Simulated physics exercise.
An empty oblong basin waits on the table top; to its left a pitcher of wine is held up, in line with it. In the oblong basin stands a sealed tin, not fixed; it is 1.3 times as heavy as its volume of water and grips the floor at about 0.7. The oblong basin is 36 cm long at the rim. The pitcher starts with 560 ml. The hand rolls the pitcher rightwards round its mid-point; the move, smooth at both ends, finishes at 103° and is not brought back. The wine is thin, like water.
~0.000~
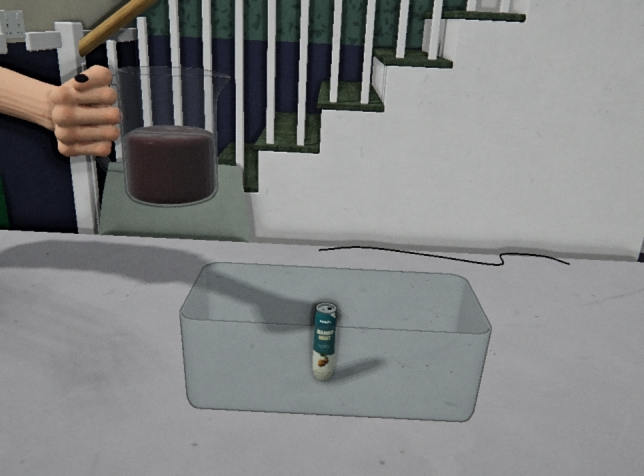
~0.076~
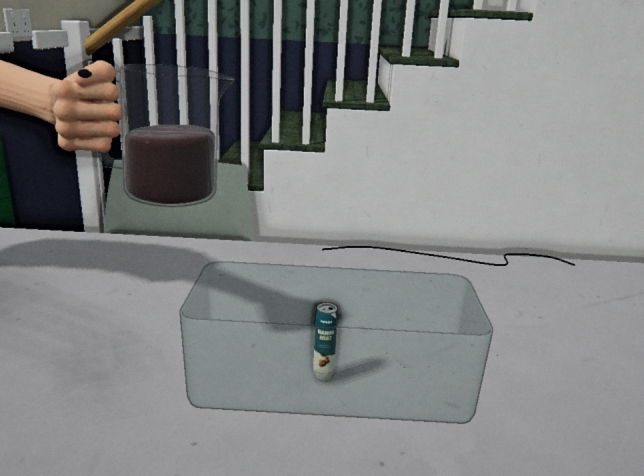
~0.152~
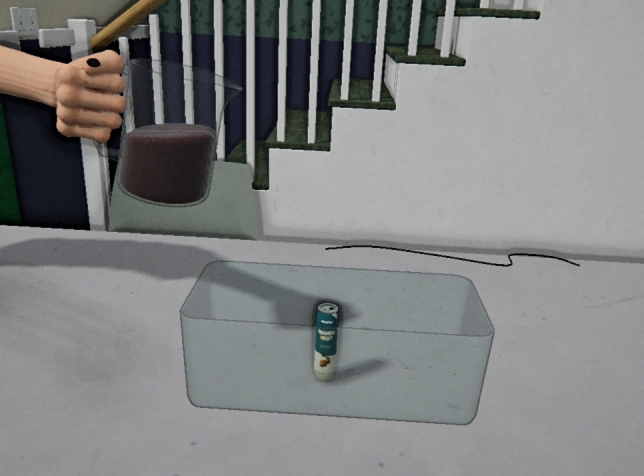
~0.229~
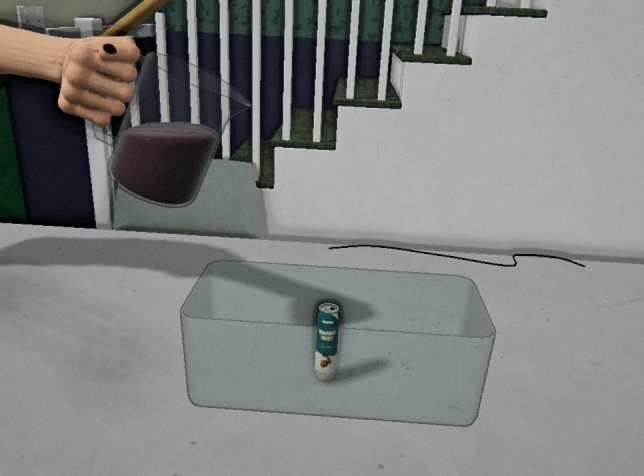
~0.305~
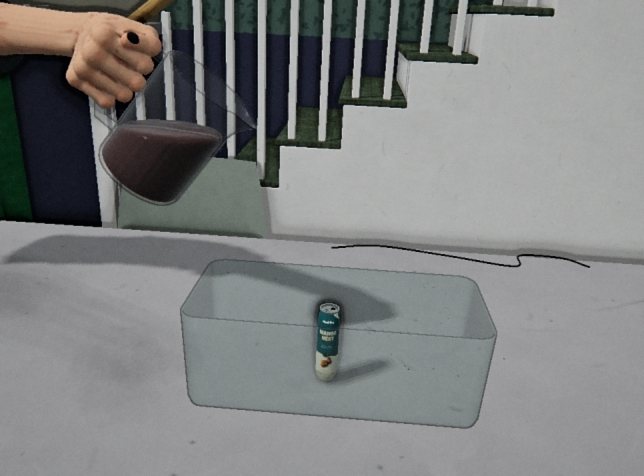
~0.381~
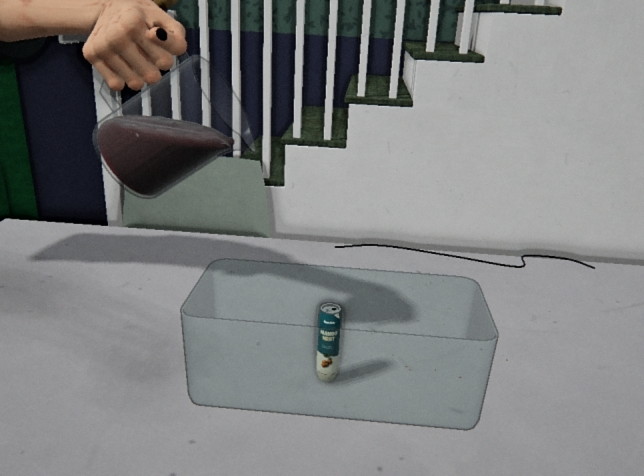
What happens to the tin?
The tin falls.
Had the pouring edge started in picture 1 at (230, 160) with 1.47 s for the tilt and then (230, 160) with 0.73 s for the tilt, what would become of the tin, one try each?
First it keeps standing; then it stays up.
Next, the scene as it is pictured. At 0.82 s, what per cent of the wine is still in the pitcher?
About 26 per cent.
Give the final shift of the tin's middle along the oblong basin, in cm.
Some 9.0 cm.
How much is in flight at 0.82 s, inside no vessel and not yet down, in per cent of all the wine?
Some 24 per cent.
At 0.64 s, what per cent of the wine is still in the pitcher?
Some 68 per cent.
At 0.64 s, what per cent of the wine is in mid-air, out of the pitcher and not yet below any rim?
Near 28 in a hundred.
Then, 0.64 s in, the tilt is 99° and 69 per cent is still to pour; the tin stands where it began.
Then, 0.82 s in, the tilt is 103° and 26 per cent is still to pour; the tin stands 1 cm from where it began.
Then, 1.02 s in, the tilt is 103° and 8 per cent is still to pour; the tin leans 21°.
Then, 1.23 s in, the tilt is 103° and 2 per cent is still to pour; the tin lies on its side.
Finally, the tin lies on its side.
